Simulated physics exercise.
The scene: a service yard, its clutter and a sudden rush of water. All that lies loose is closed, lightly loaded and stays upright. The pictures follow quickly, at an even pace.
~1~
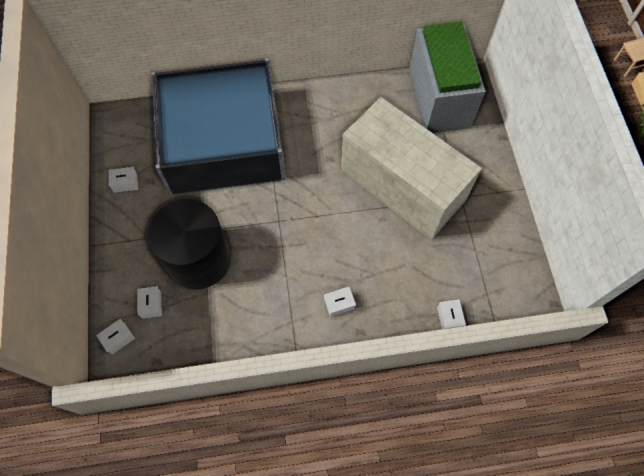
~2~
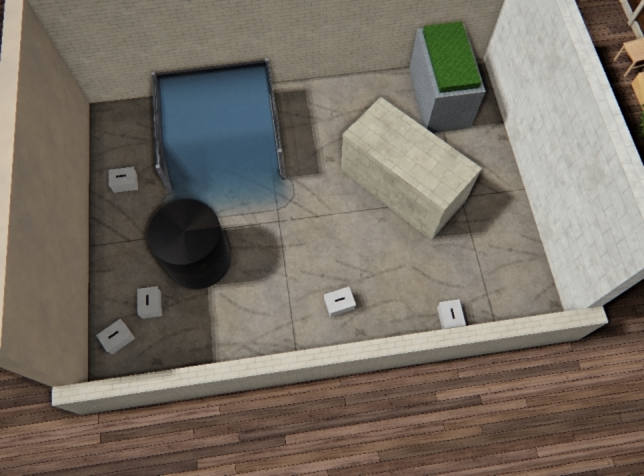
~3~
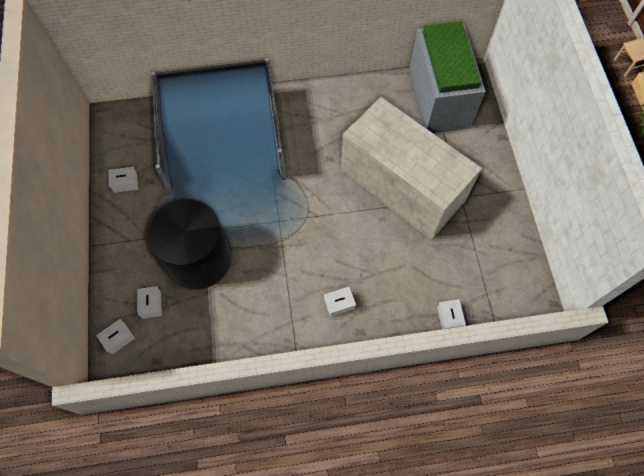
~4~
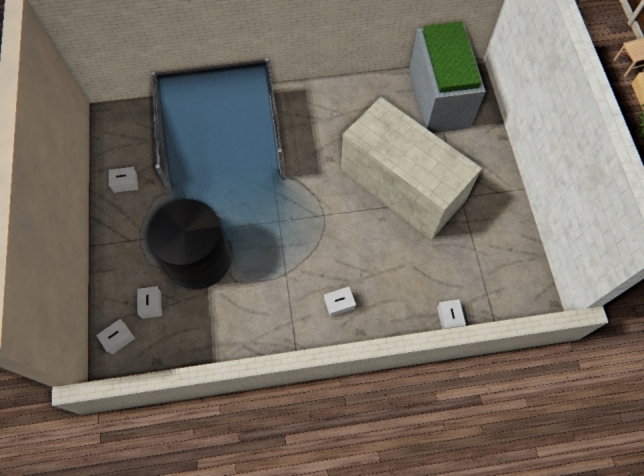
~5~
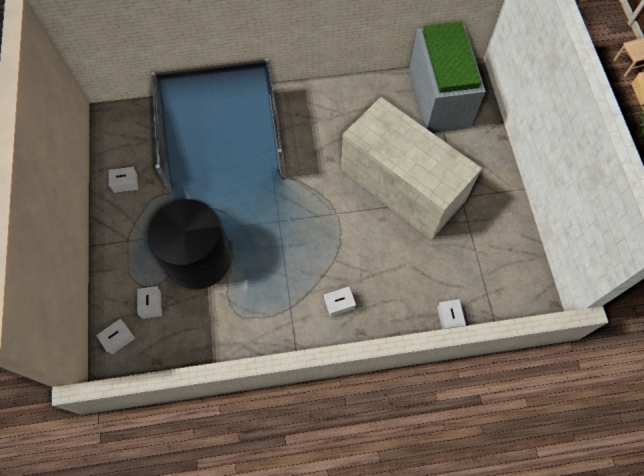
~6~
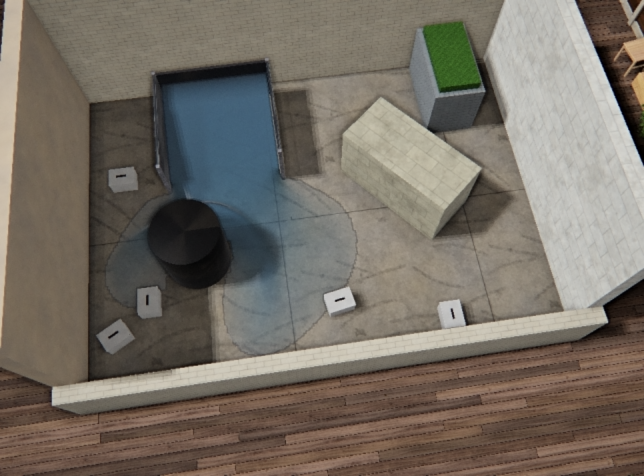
Blue water pouring from an opened tank and spreading across a walled yard floor, around a black cylinder and small white boxes.
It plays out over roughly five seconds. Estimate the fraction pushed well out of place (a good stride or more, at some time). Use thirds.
That comes to two thirds or more.
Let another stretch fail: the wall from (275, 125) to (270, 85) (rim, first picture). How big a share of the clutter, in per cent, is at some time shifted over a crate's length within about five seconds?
Near 40 in a hundred.
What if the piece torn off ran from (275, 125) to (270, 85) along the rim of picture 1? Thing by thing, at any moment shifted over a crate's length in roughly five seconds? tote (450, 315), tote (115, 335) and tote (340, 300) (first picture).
In turn: That far or more, under that, that far or more.
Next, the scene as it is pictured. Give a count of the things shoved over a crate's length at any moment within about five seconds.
That makes 5.
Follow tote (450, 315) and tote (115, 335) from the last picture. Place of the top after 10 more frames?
Near (508, 262) and (138, 350).
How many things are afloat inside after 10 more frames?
It comes to 2.
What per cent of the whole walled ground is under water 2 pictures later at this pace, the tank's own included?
About 35 per cent.
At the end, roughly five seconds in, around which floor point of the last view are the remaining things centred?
Close to (275, 223).
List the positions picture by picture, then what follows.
A tote at (340, 300), on the bottom; a tote at (147, 300), on the bottom; 0 of 5 have shifted, in the first frame.
A tote at (340, 300), on the bottom; a tote at (147, 300), on the bottom; 0 of 5 have shifted, in the second frame.
A tote at (340, 300) rests on the ground; a tote at (147, 300) rests on the ground; 0 of 5 have shifted, in the third frame.
A tote at (340, 300), on the bottom; a tote at (147, 300) rests on the ground; 0 of 5 have shifted, in the fourth frame.
A tote at (340, 300), on the bottom; a tote at (147, 300) rests on the ground; 0 of 5 have shifted, in the fifth frame.
A tote at (340, 300) rests on the ground; a tote at (147, 300) rests on the ground; 0 of 5 have shifted, in the sixth frame.
A moment on, 0 of 5 are well off their spots; 0 afloat.
Next, 2 of 5 are well off their spots; 2 afloat.
Later, 3 of 5 are well off their spots; 3 afloat.
In the end, 5 of 5 are well off their spots, and 5 have been at some point; 5 afloat.
